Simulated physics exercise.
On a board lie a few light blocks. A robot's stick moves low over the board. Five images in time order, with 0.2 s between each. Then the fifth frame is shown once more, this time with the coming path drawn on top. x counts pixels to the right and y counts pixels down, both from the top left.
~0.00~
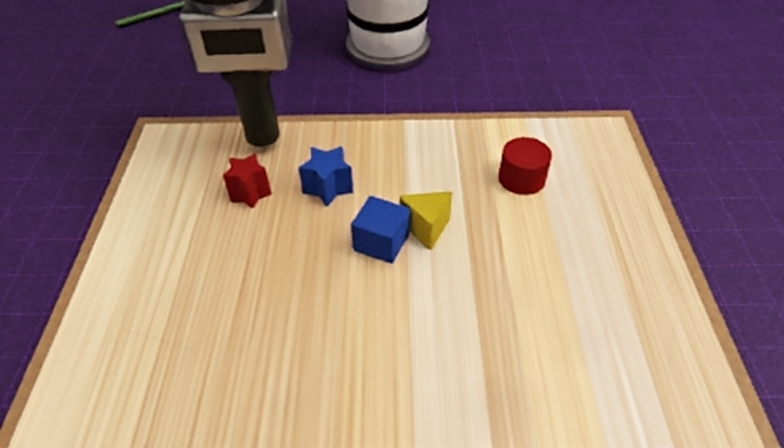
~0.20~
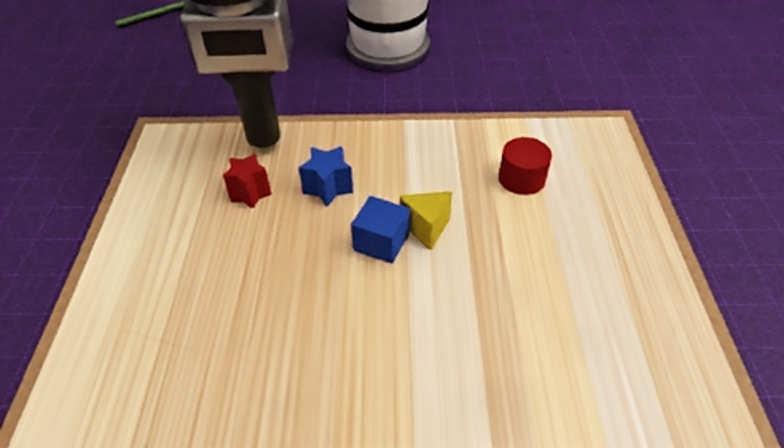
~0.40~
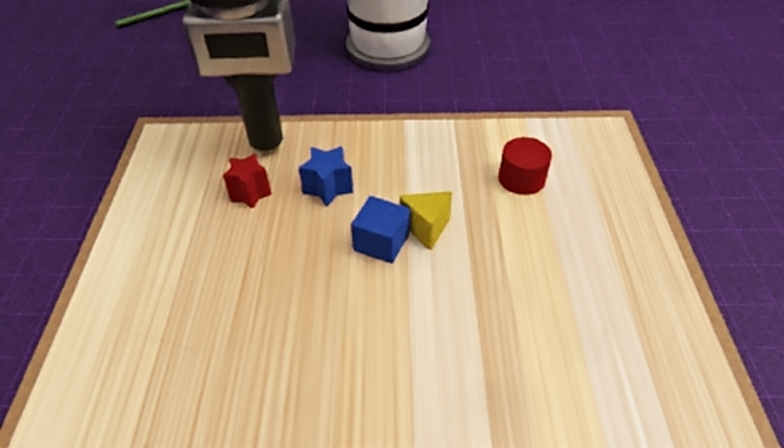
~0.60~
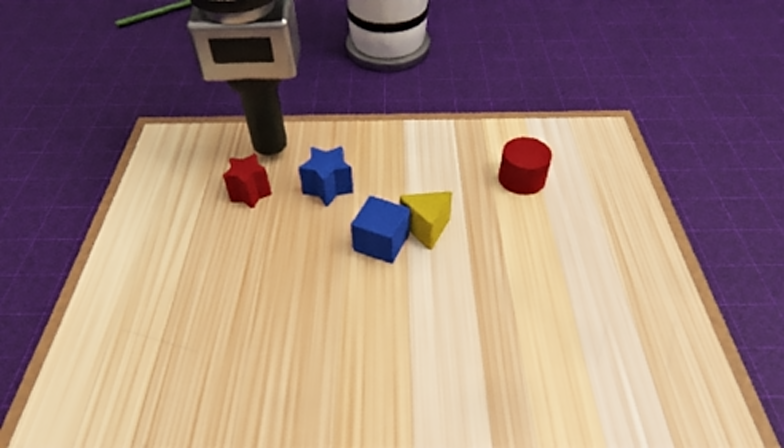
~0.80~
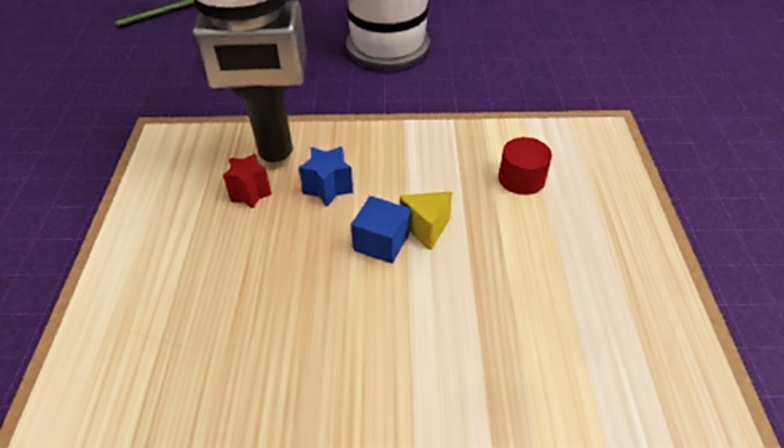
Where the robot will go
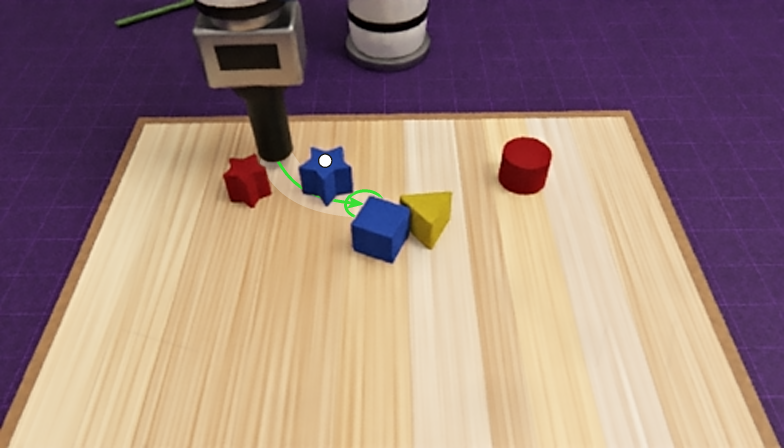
A pale wooden board lies on a purple surface, seen from above and in front by a still camera, with a robot's dark stick reaching down at its upper left. A red star block and a blue star sit near the stick, a blue square piece touches a yellow triangle near the middle, and a red cylinder stands to the right. The stick moves slightly toward the viewer and right, between the stars, while every block stays still.
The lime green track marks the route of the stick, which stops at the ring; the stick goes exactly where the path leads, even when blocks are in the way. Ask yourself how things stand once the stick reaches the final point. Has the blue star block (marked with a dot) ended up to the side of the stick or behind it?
Short answer: No.
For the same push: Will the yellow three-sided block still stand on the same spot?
I believe so.
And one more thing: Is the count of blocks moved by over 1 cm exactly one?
My answer is yes.
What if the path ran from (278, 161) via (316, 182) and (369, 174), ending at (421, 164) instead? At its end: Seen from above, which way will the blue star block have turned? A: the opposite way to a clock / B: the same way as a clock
Answer: B.
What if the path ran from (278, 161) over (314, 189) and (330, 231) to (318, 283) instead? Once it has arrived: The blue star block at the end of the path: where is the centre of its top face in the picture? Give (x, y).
(362, 182)
The line goes from (278, 161) by way of (295, 183) and (325, 198) to (364, 204); the dot is on the blue star block.
What follows on the original path. One third of the way, stick (294, 174); nothing pushed yet.
Two thirds of the way, stick (326, 189); blue star block (360, 168), turned 25° anticlockwise.
At the end, stick (364, 194); blue star block (399, 171), turned 30° anticlockwise; blue square piece unmoved; yellow three-sided block unmoved.
